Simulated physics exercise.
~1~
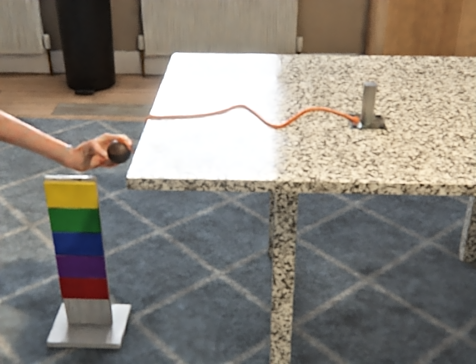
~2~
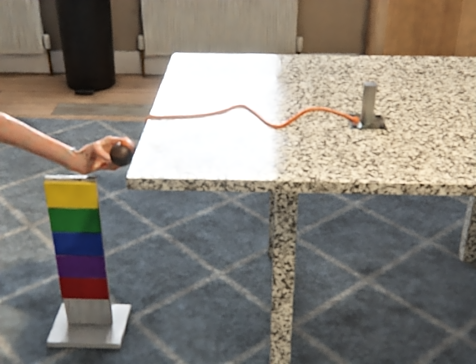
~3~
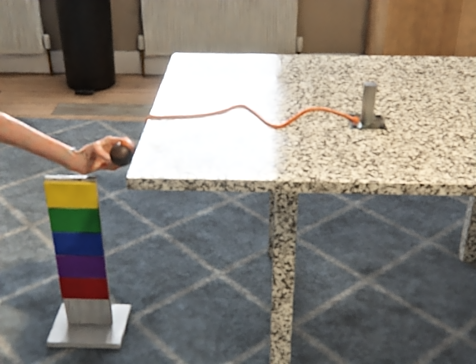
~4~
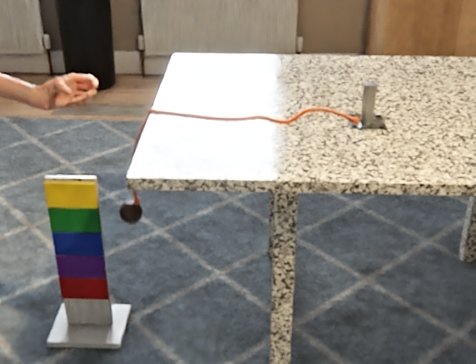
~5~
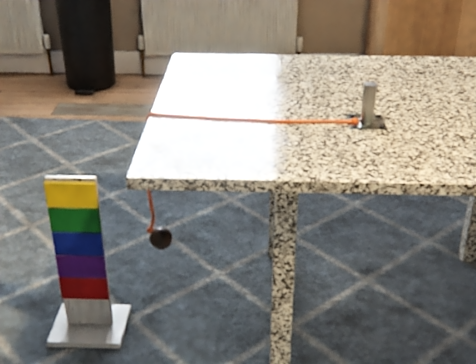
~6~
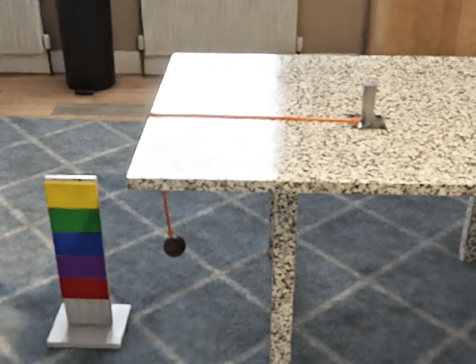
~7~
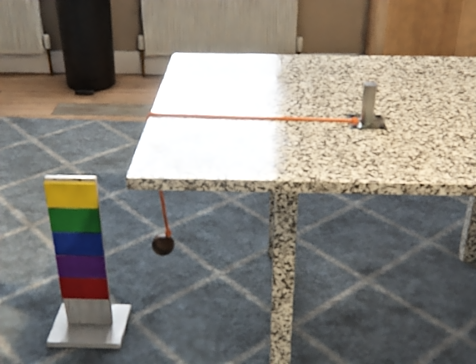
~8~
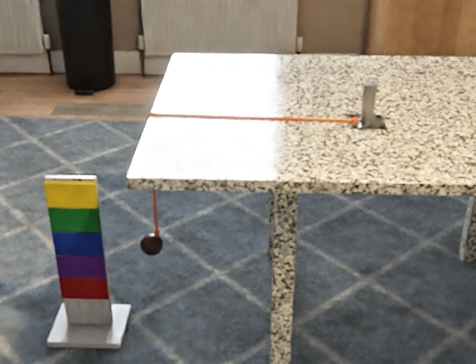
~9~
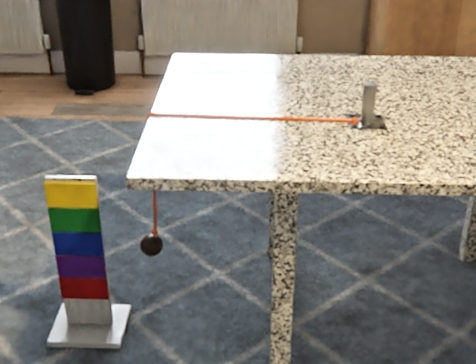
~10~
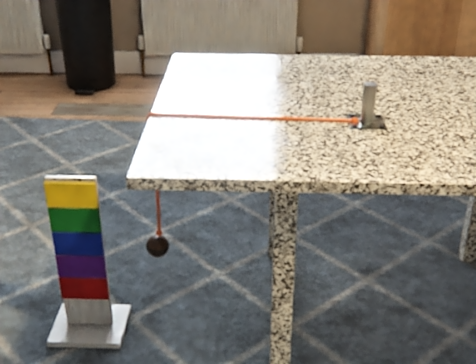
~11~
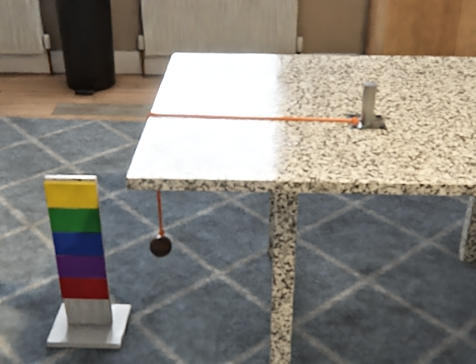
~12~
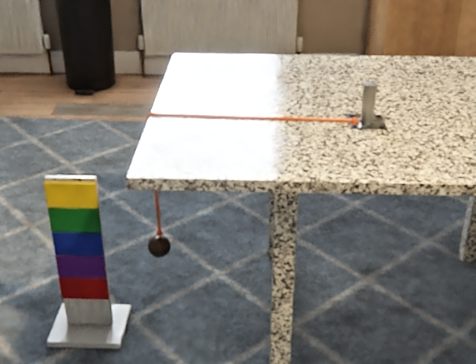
A brown ball drops from a hand, swings on its lead and hangs level with blue.
